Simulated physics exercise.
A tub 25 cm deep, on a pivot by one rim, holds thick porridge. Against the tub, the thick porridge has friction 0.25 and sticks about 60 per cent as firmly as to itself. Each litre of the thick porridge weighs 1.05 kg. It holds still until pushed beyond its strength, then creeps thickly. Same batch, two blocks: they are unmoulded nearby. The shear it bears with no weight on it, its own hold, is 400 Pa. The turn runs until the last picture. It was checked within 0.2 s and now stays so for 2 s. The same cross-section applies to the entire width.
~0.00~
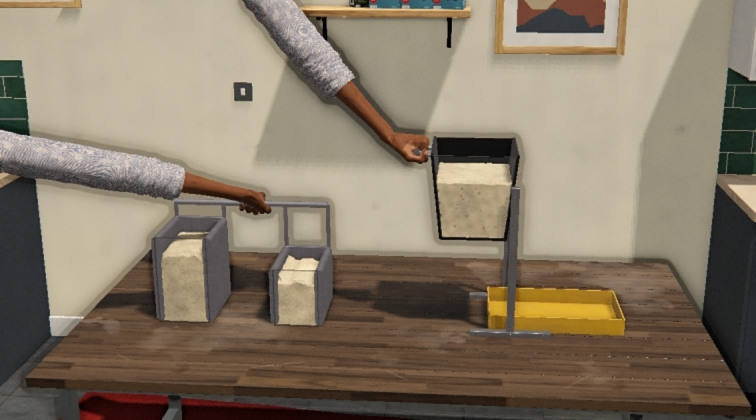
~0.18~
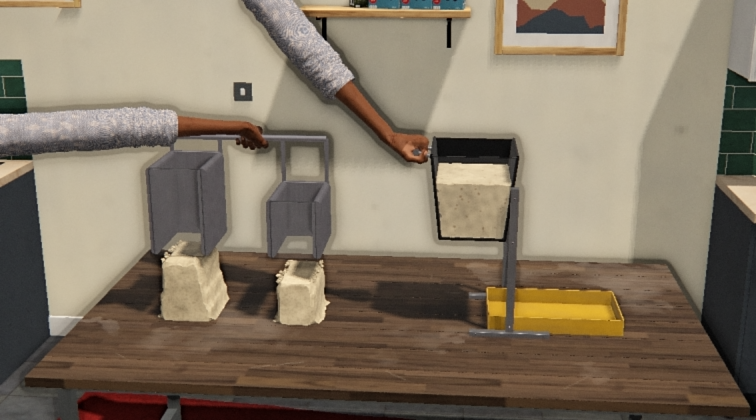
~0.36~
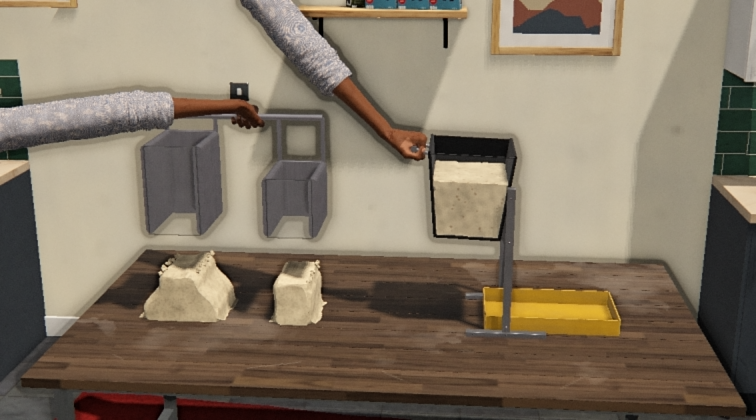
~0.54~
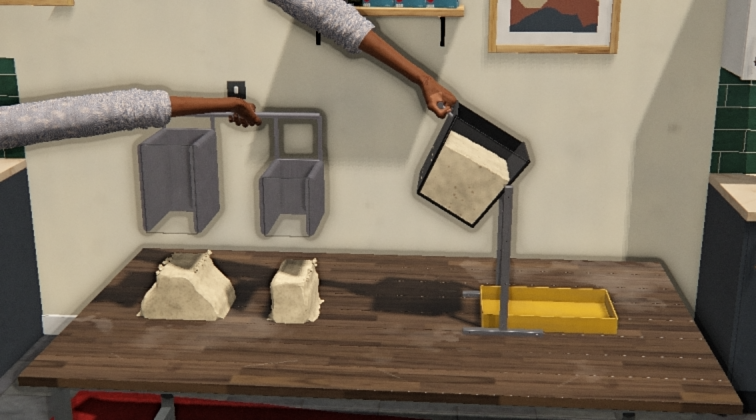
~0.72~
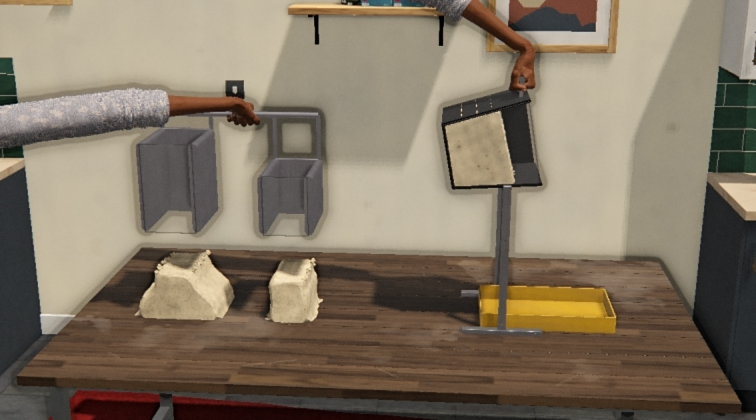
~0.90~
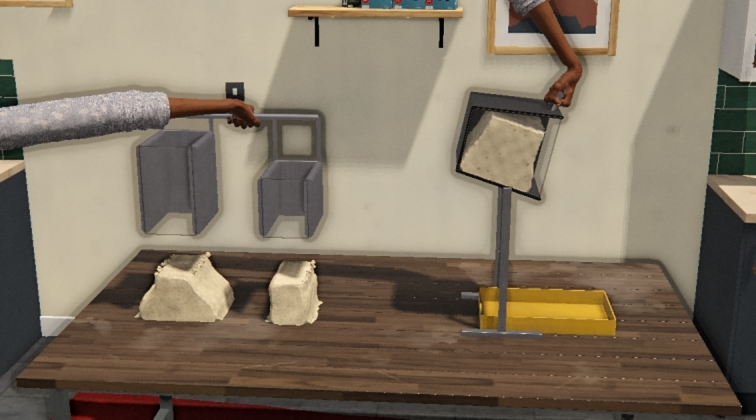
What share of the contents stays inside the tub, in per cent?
About 0 per cent.
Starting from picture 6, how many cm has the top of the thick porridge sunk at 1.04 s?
I reckon it's close to 7 cm.
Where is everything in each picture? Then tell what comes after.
The first frame shows handle-side rim at (434, 155), tilt 0 degrees; crest of the thick porridge at (447, 182); block heights 23 cm, 15 cm (left to right).
The second frame shows handle-side rim at (433, 155), tilt 0 degrees; crest of the thick porridge at (446, 182); block heights 20 cm, 14 cm (left to right).
The third frame shows handle-side rim at (431, 153), tilt 2 degrees; crest of the thick porridge at (440, 181); block heights 16 cm, 14 cm (left to right).
The fourth frame shows handle-side rim at (458, 117), tilt 31 degrees; crest of the thick porridge at (444, 146); block heights 15 cm, 14 cm (left to right).
The fifth frame shows handle-side rim at (530, 103), tilt 80 degrees; crest of the thick porridge at (500, 113); block heights 15 cm, 14 cm (left to right).
The sixth frame shows handle-side rim at (562, 119), tilt 102 degrees; crest of the thick porridge at (497, 117); block heights 15 cm, 14 cm (left to right).
After 1.04 s, the tub is at 102 degrees and holds 78 %.
After 1.21 s, the tub is at 102 degrees and holds 35 %.
After 1.38 s, the tub is at 102 degrees and holds 2 %.
After 1.55 s, the tub is at 102 degrees and holds 0 %.
After 2.90 s, the tub is at 102 degrees and holds 0 %.
